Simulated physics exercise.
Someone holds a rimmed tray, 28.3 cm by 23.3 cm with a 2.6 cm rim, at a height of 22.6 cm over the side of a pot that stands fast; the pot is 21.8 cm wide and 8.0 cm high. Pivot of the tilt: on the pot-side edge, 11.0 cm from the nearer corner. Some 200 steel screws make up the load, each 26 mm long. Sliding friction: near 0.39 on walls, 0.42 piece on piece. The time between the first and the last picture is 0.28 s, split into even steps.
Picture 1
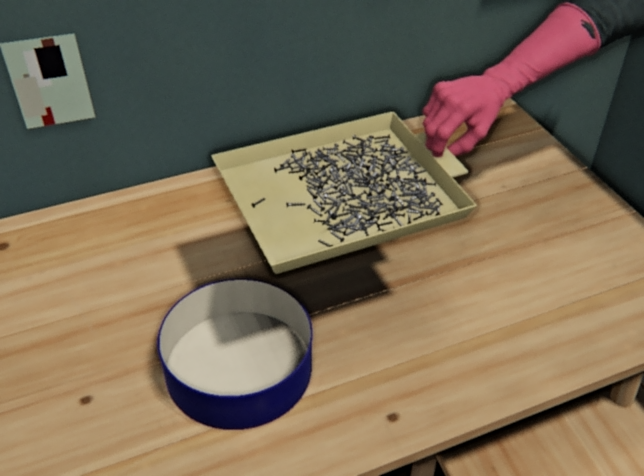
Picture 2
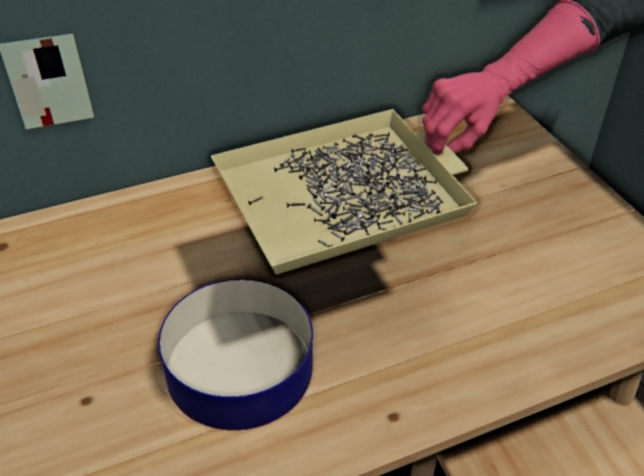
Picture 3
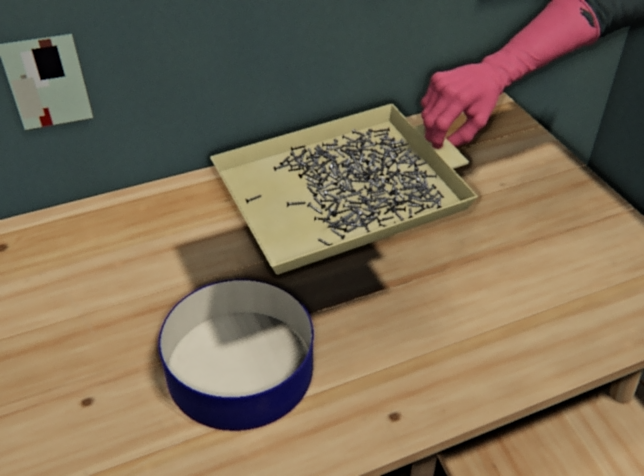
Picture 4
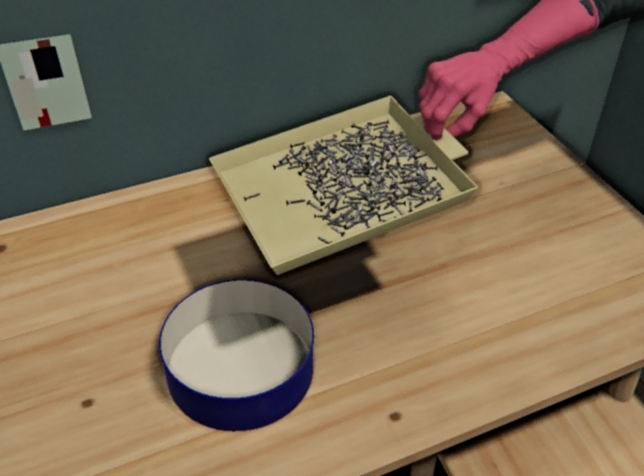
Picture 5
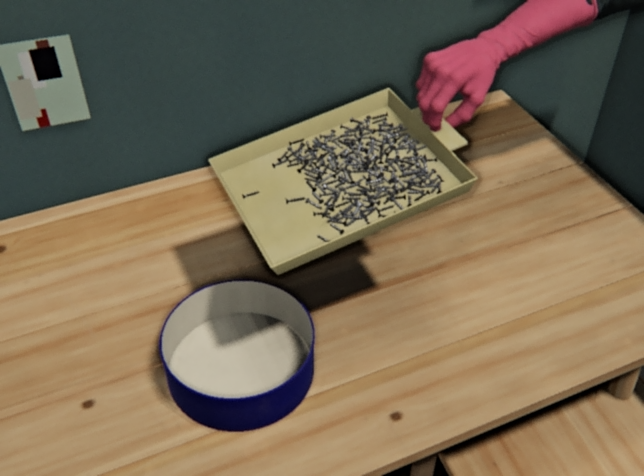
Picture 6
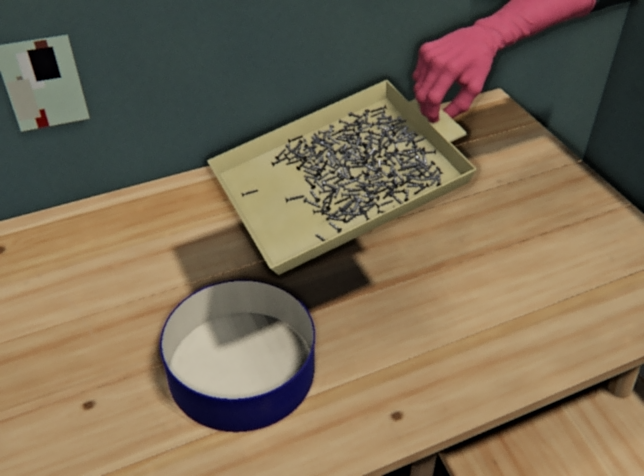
Pink-gloved hand slowly raising the handle side of a cream tray of small screws beside a blue pot on a wooden table.
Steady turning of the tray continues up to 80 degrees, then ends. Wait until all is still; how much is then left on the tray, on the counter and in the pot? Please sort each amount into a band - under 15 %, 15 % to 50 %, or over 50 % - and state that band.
Tray: 15 % to 50 %; counter: 15 % to 50 %; pot: 15 % to 50 %.
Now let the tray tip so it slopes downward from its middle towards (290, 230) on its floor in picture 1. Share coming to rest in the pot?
That would be close to 95 per cent.
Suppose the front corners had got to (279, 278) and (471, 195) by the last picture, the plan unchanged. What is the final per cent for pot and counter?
Pot 80, counter 20.
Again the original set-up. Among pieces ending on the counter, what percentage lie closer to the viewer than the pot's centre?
I'd put it at around 0 per cent.
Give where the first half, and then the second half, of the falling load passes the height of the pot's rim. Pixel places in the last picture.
Around (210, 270), then around (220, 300).
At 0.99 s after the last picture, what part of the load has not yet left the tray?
Estimate: About 90 percent.
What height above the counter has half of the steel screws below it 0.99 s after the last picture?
Roughly 24 cm.
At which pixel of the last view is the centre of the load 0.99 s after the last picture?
Estimated centre of load: Around (235, 202).
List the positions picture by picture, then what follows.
The first frame shows tray tilt 0 degrees, front corners at (275, 259) and (468, 203); middle of the pieces at (361, 182); pot at (236, 333).
The second frame shows tray tilt 1 degrees, front corners at (276, 260) and (469, 201); middle of the pieces at (361, 181).
The third frame shows tray tilt 3 degrees, front corners at (276, 260) and (469, 195); middle of the pieces at (361, 177).
The fourth frame shows tray tilt 6 degrees, front corners at (275, 260) and (469, 186), lowest corner left back; middle of the pieces at (360, 173).
The fifth frame shows tray tilt 9 degrees, front corners at (275, 261) and (469, 177), lowest corner left back; middle of the pieces at (359, 168).
The sixth frame shows tray tilt 12 degrees, front corners at (274, 261) and (468, 168), lowest corner left back; middle of the pieces at (358, 163); pot at (238, 335).
Then, 0.60 s after the last picture, tilt 44 degrees; the tray holds 100 %, the pot 0 %.
Then, 0.99 s after the last picture, tilt 65 degrees; the tray holds 90 %, the pot 5 %.
Then, 1.47 s after the last picture, tilt 80 degrees; the tray holds 70 %, the pot 10 %.
In the end, tray 25 %, counter 40 %, pot 35 %.
